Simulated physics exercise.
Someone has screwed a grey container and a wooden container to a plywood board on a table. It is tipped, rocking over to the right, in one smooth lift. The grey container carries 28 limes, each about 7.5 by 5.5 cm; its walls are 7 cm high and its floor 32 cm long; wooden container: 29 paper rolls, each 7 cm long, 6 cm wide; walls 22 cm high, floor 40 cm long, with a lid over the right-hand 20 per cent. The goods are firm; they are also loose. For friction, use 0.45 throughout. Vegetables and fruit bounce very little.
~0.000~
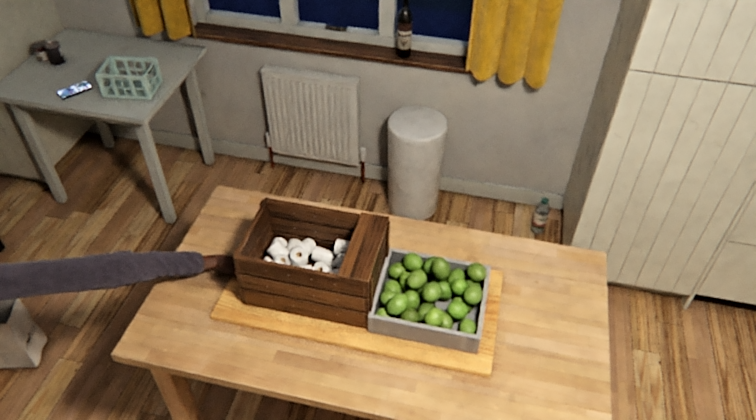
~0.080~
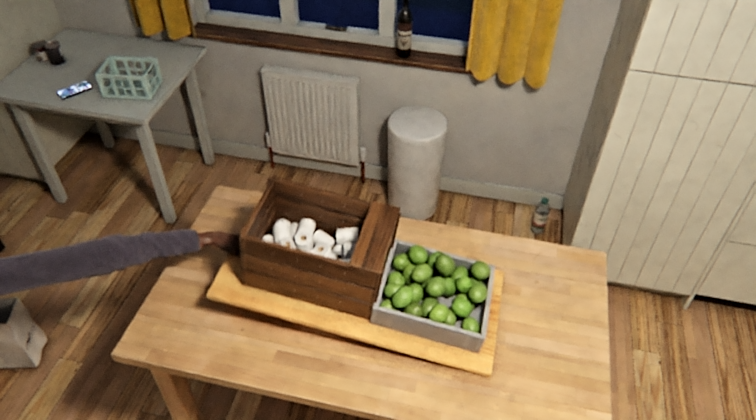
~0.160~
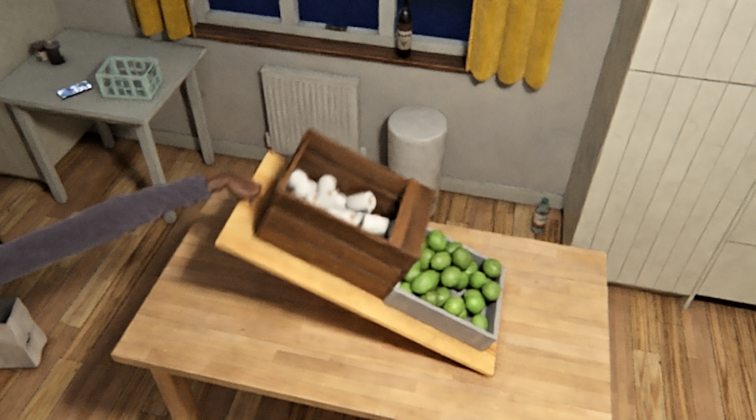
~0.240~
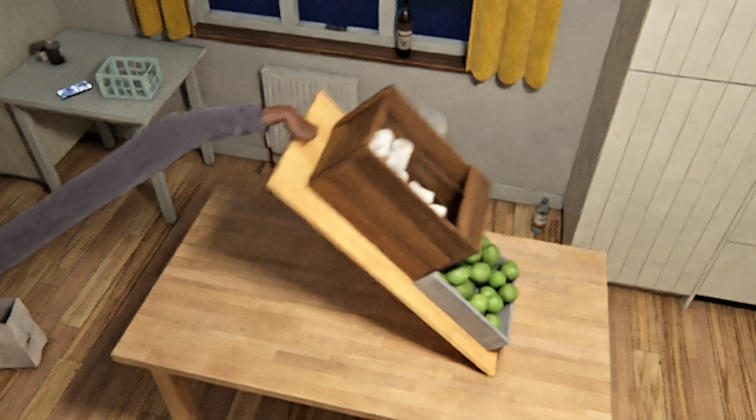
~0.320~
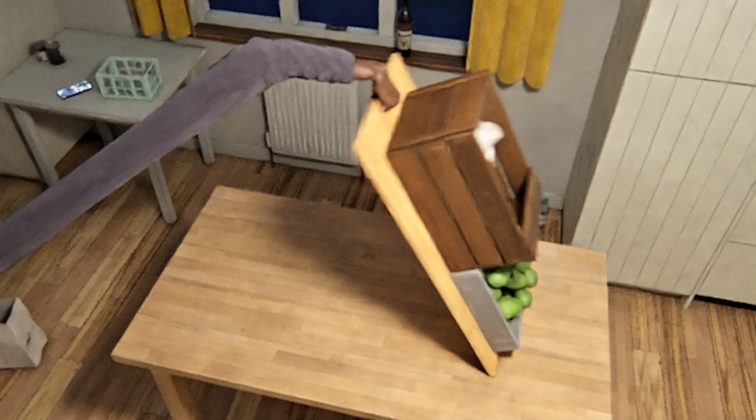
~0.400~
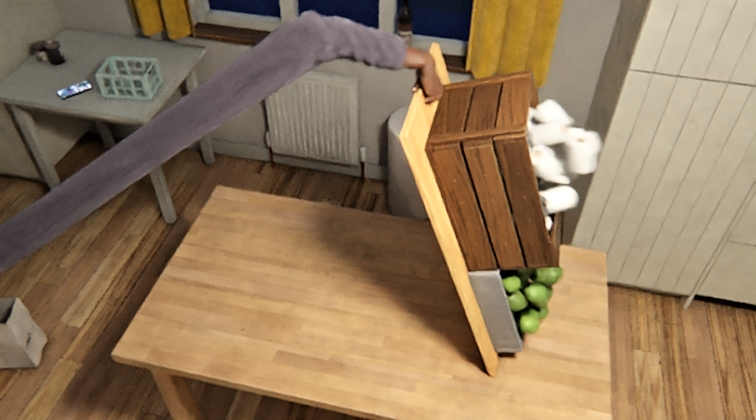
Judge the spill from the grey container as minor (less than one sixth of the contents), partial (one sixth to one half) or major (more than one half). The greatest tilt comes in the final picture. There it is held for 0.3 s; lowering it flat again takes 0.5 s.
My guess is it will lose more than one half of its load.
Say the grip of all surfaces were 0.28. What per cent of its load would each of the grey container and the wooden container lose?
In that case the grey container sheds 80 per cent, while the wooden container sheds 80 per cent.
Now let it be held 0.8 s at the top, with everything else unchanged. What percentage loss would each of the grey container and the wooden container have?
Grey container 80%, wooden container 90%.
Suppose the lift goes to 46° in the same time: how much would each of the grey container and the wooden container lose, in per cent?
Then grey container 30 %, wooden container 20 %.
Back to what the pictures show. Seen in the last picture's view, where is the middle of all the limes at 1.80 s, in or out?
Near (601, 330).
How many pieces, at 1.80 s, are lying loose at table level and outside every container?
Some 12 pieces.
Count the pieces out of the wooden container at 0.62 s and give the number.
Count for the wooden container: Roughly 20.
After 0.62 s, tilt 70°; the grey container is down by 22 of 28 and the wooden container is down by 22 of 29.
After 0.90 s, tilt 45°; the grey container is down by 22 of 28 and the wooden container is down by 23 of 29.
After 1.30 s, tilt 0°; the grey container is down by 23 of 28 and the wooden container is down by 23 of 29.
Outcome (at 1.80 s), the grey container is down by 23 of 28 and the wooden container is down by 23 of 29. Asked share, 23 of 28, 82 per cent.
